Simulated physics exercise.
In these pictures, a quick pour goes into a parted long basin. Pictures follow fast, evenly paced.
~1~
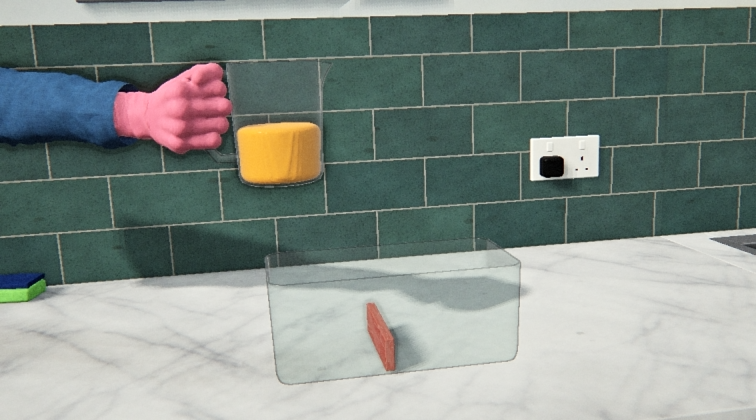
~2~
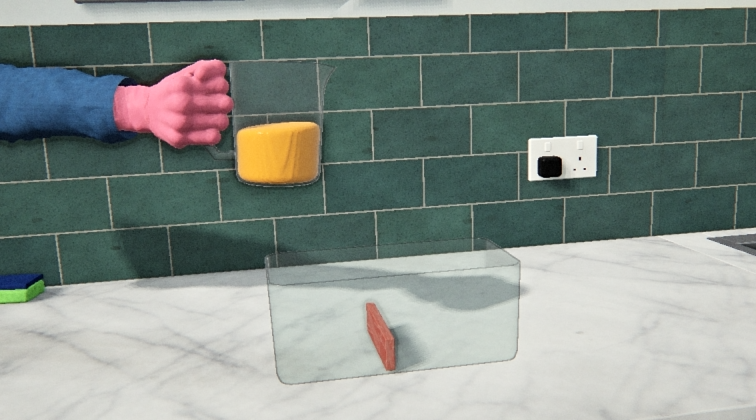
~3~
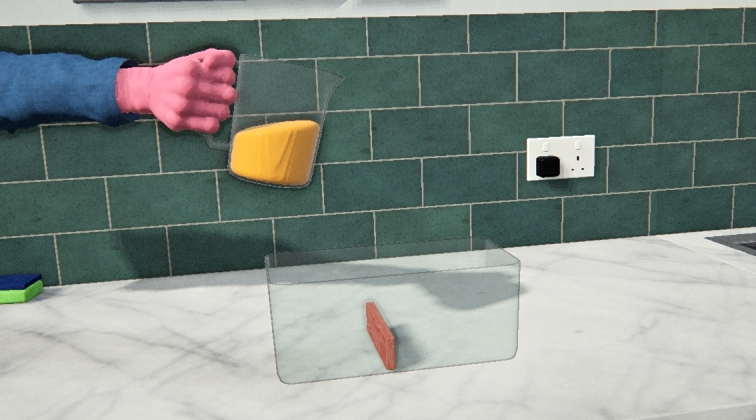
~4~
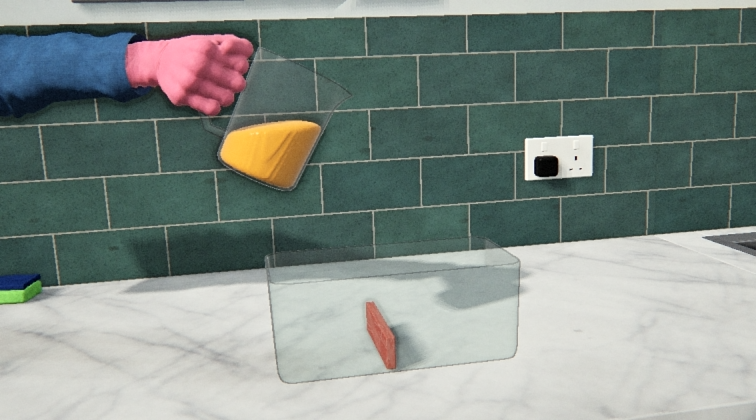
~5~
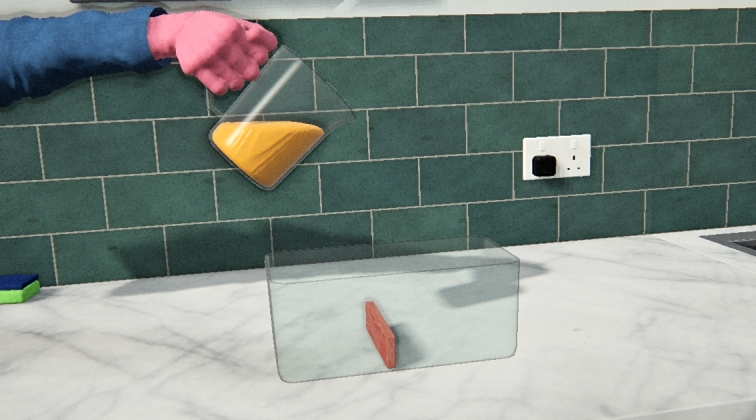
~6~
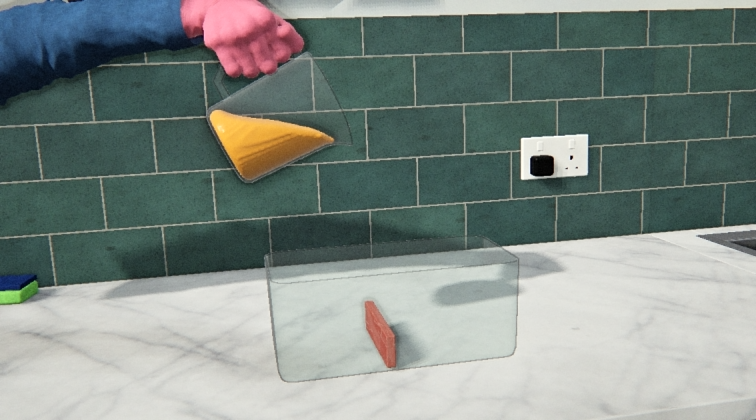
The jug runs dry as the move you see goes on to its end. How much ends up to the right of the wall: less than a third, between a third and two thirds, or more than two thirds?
Most likely the amount right of the wall will exceed two thirds.
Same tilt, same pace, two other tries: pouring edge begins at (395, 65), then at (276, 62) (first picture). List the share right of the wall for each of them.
Close to 70 in a hundred, and close to 5 in a hundred.
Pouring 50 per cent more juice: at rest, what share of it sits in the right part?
I'd say roughly 85 percent.
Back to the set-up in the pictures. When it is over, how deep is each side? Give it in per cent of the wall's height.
It settles around 10 on the left side and around 40 on the right side.
A moment on, the jug is tipped right over and 56 per cent is still to pour, 7 is left of the wall and 2 right of it.
Next, the jug is tipped right over and 11 per cent is still to pour, 13 is left of the wall and 58 right of it.
Then the jug is tipped right over and 1 per cent is still to pour, 14 is left of the wall and 78 right of it.
Later the jug is tipped right over and 0 per cent is still to pour, 18 is left of the wall and 80 right of it.
Finally, 18 per cent lies left of the wall, 80 right of it and 2 outside.
